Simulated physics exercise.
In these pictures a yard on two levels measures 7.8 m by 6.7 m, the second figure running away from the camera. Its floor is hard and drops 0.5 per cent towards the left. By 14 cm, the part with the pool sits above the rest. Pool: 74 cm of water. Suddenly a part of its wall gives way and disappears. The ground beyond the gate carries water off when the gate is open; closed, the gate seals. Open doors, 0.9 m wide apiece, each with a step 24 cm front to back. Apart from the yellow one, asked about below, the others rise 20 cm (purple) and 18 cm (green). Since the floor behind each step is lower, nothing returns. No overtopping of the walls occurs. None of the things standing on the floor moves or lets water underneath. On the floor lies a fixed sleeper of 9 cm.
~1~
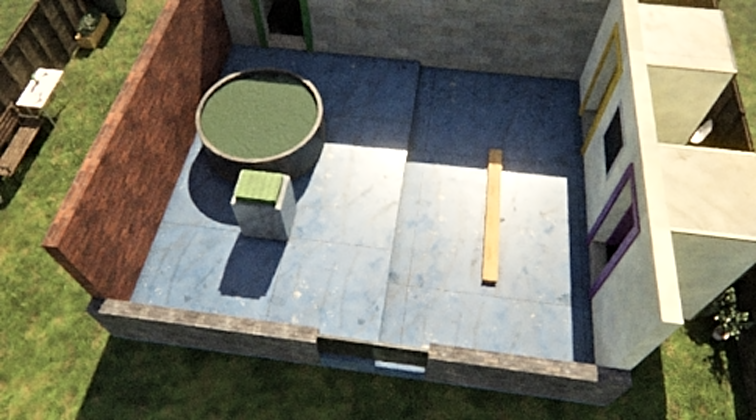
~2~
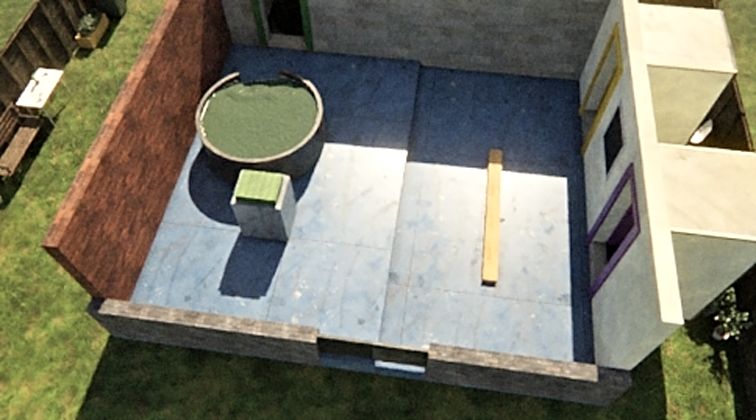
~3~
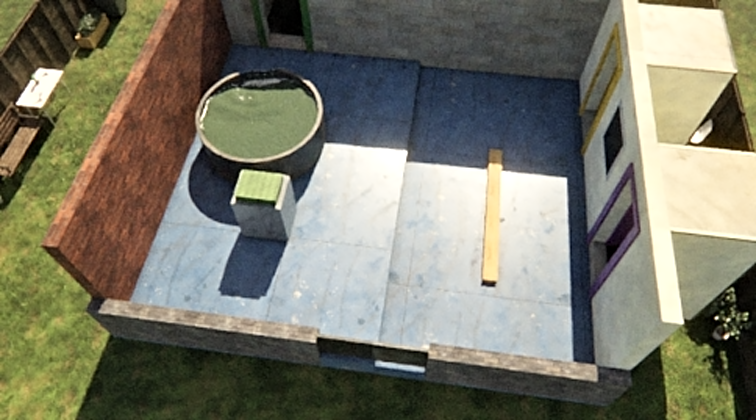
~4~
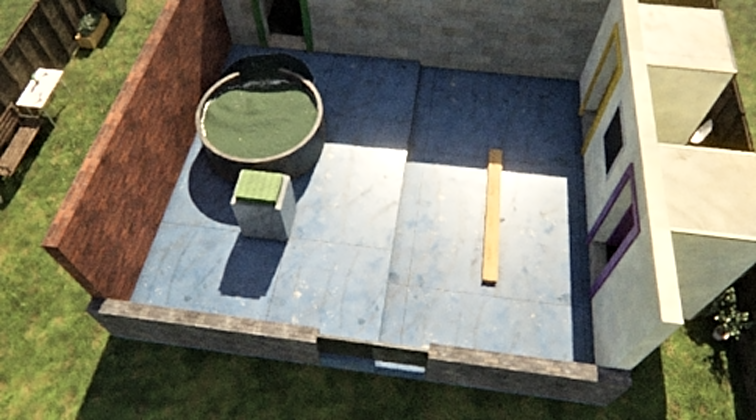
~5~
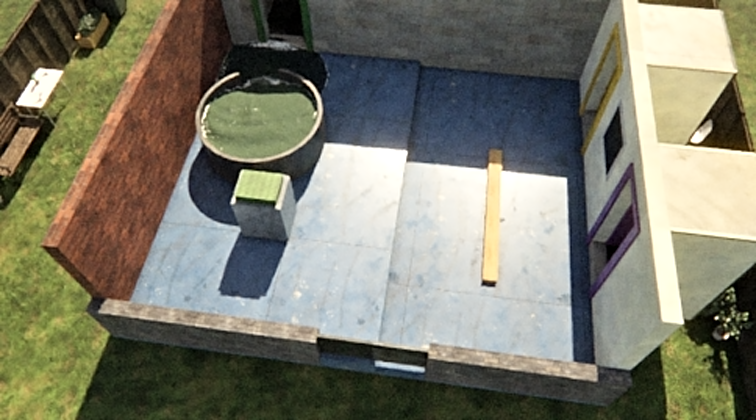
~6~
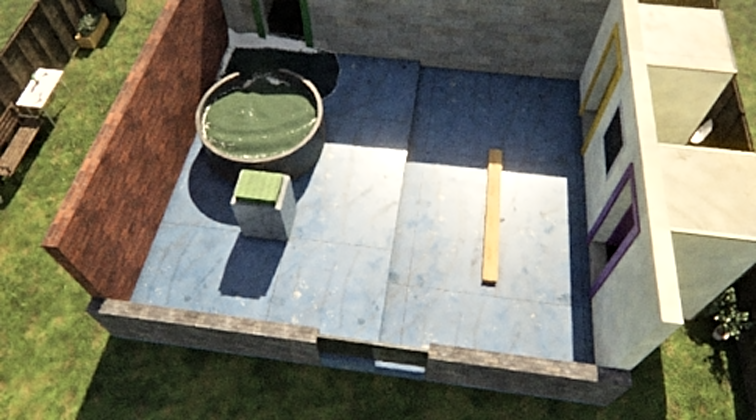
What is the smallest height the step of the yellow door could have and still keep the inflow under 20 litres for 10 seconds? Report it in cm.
8 cm.
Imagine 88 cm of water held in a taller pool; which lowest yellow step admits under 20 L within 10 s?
In that case, roughly 9.5 cm.
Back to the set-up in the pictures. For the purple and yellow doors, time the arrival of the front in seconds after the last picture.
Times: Purple 5.0 s, yellow 3.4 s.
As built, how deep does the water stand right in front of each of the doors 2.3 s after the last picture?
Reading in centimetres: Purple = 0, green = 32, yellow = 0.
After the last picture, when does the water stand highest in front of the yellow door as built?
4.0 s.
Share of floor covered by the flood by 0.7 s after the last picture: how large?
Some 10 per cent is wet.
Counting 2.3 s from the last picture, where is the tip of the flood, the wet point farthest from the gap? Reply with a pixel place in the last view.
Around (519, 76).
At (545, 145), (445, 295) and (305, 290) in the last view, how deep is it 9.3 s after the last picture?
Depth: About 7, 3, 2 cm.
Then, 0.7 s after the last picture water covers 10 % of the floor, deepest (50 cm) near (233, 44); it has not reached the yellow door.
Then, 2.3 s after the last picture water covers 25 % of the floor, deepest (33 cm) near (248, 69); it has not reached the yellow door.
Then, 9.3 s after the last picture water covers 90 % of the floor, deepest (14 cm) near (216, 110); 7 cm at the yellow door, 0 litres in over its 21 cm step.
At the yellow door as built, the water peaked near 13 cm, 3.9 s after the last picture.
Run again over the same 10 s with other heights there, 39 litres in over 6.5 cm, 10 litres over 9 cm. The limit of 20 litres is kept from about 8 cm up.
